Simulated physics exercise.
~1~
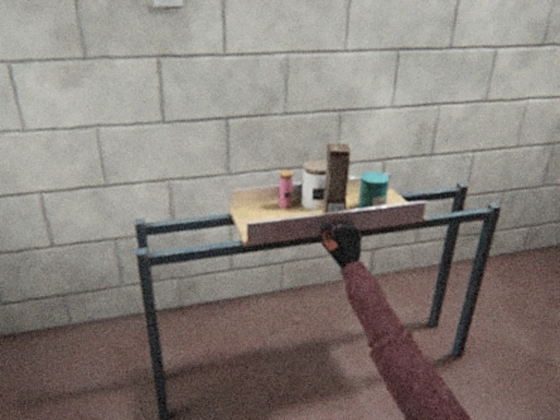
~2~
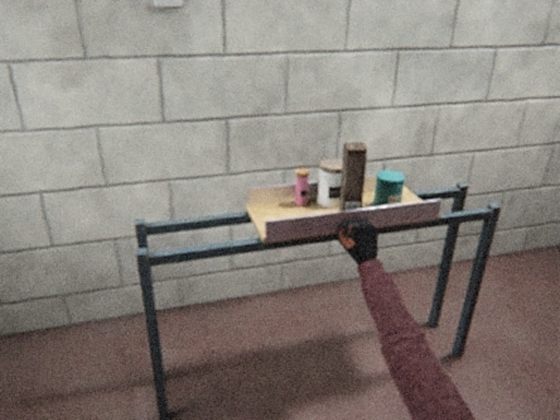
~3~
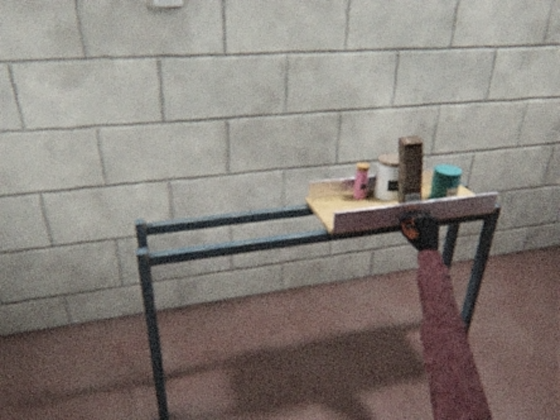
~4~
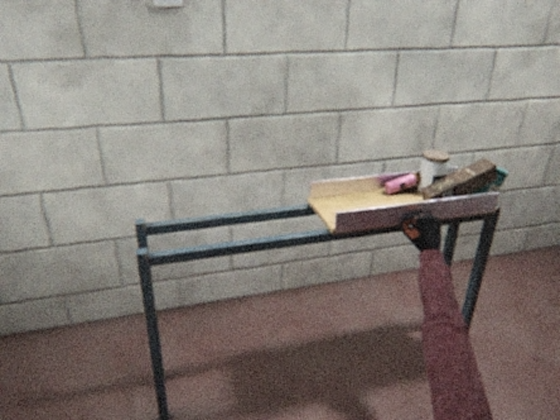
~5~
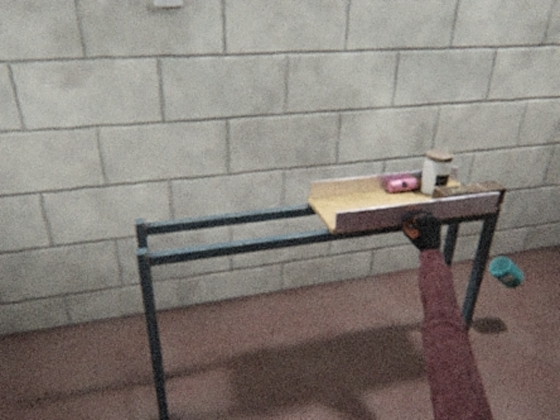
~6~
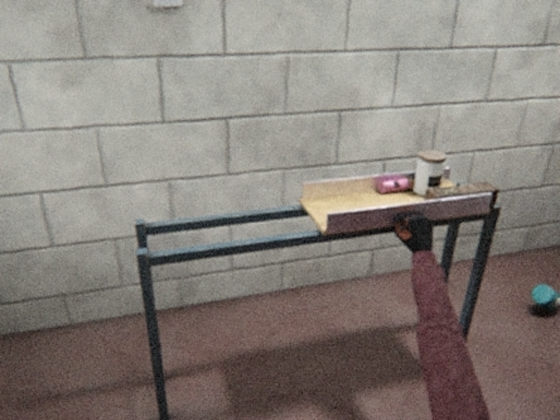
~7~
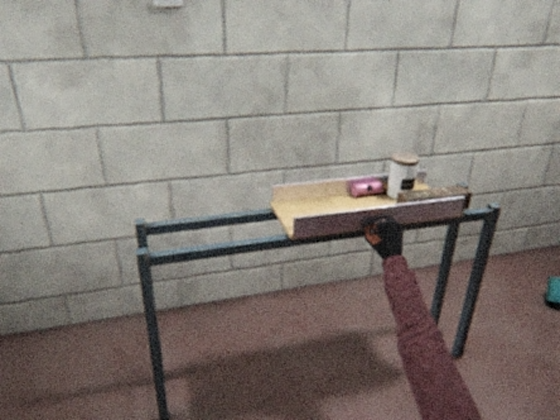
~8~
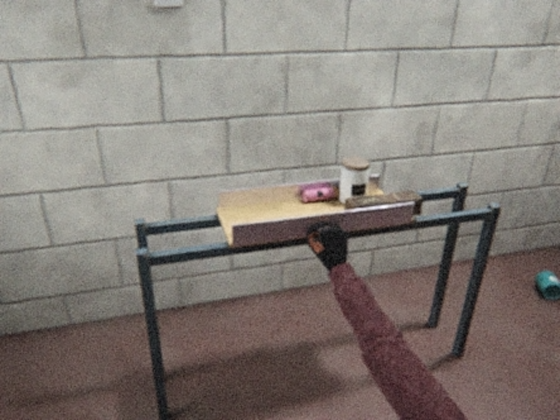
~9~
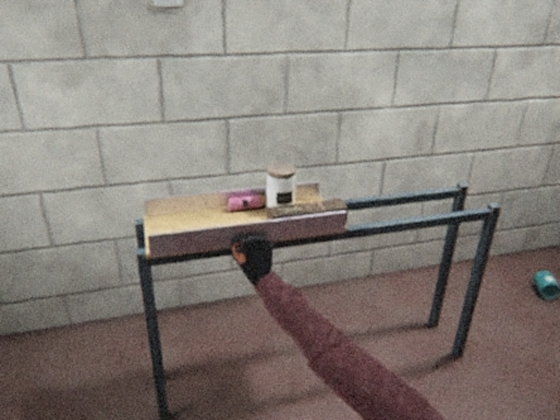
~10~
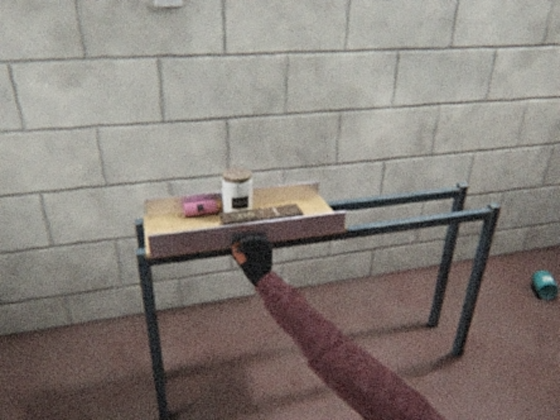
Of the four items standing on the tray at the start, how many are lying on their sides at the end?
Three of them end up on their sides. The pink shaker and the brown carton lie on the tray, and the turquoise jar lies on the floor.
